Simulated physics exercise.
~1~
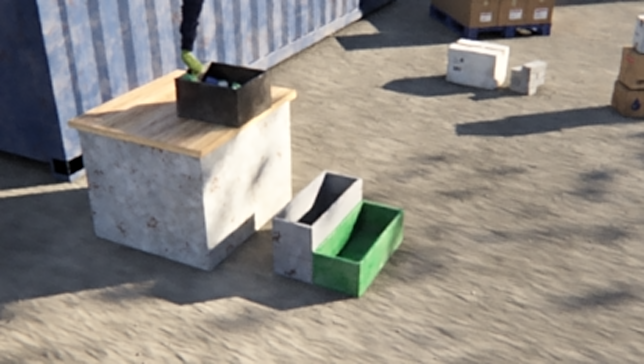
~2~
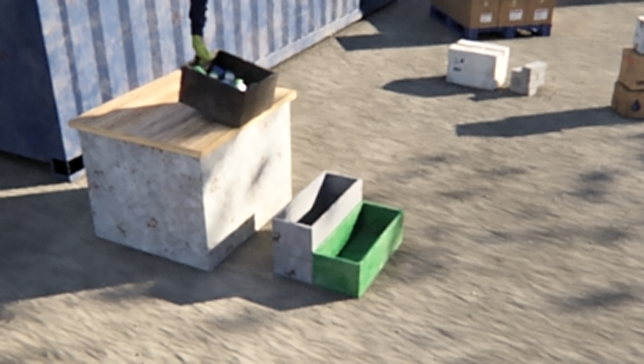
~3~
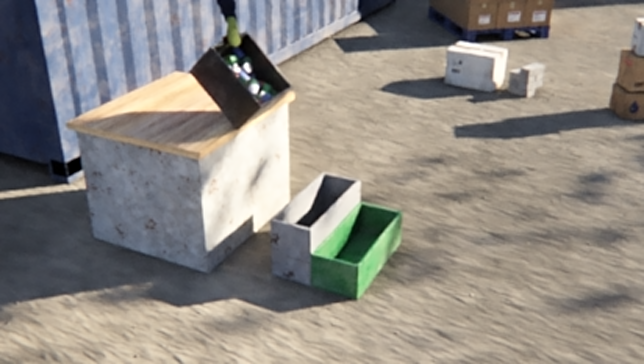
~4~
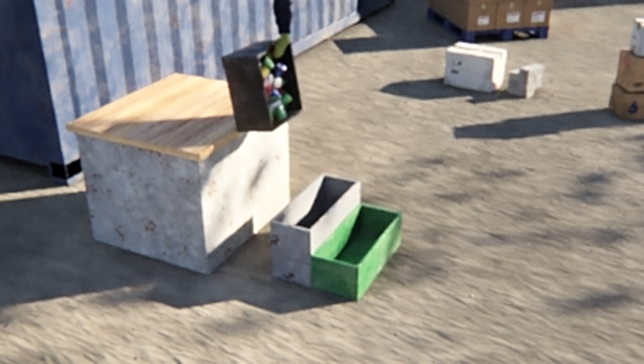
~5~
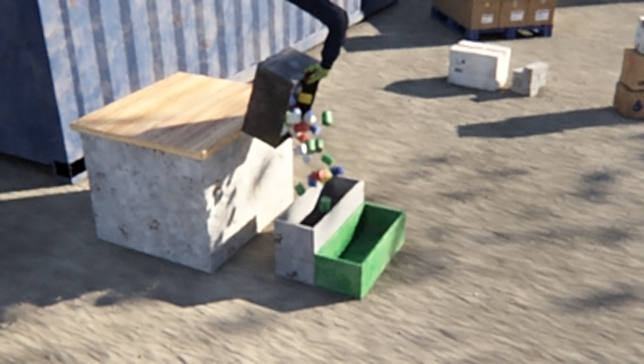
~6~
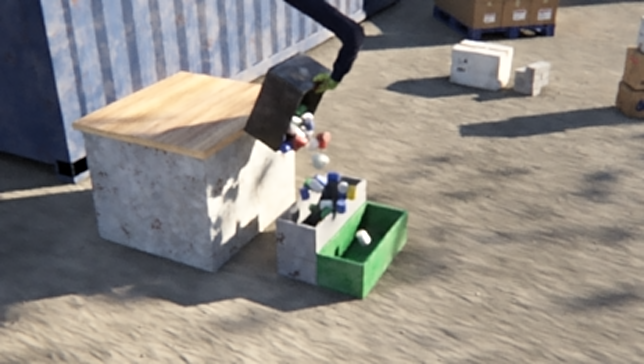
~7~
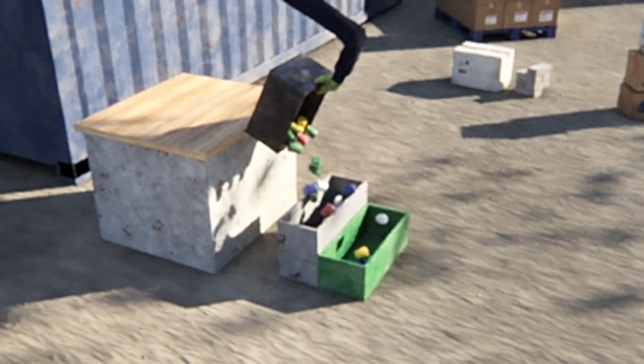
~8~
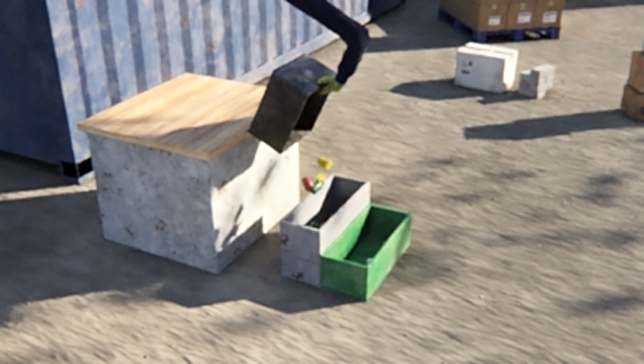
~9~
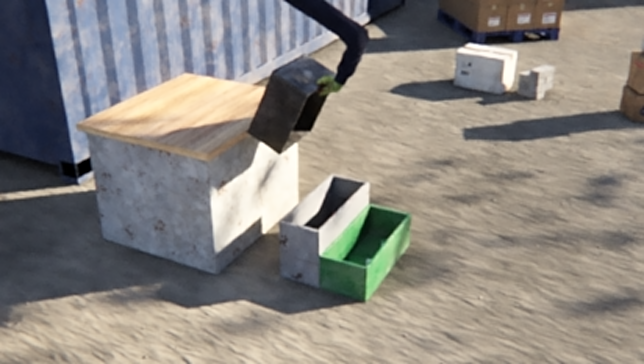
To begin with, a black crate of small, colourful jars sits on a wood-topped bench beside a blue container, with a dark arm in a green glove reaching into view above it. The crate tips to the right, then swings past upright over the bench's edge. Jars tumble out in a stream towards a grey bin and the green trough beyond it. Most drop into the grey bin, while a few land in the trough. The last few fall, and the crate hangs tilted and still in the gloved hand above the two containers.
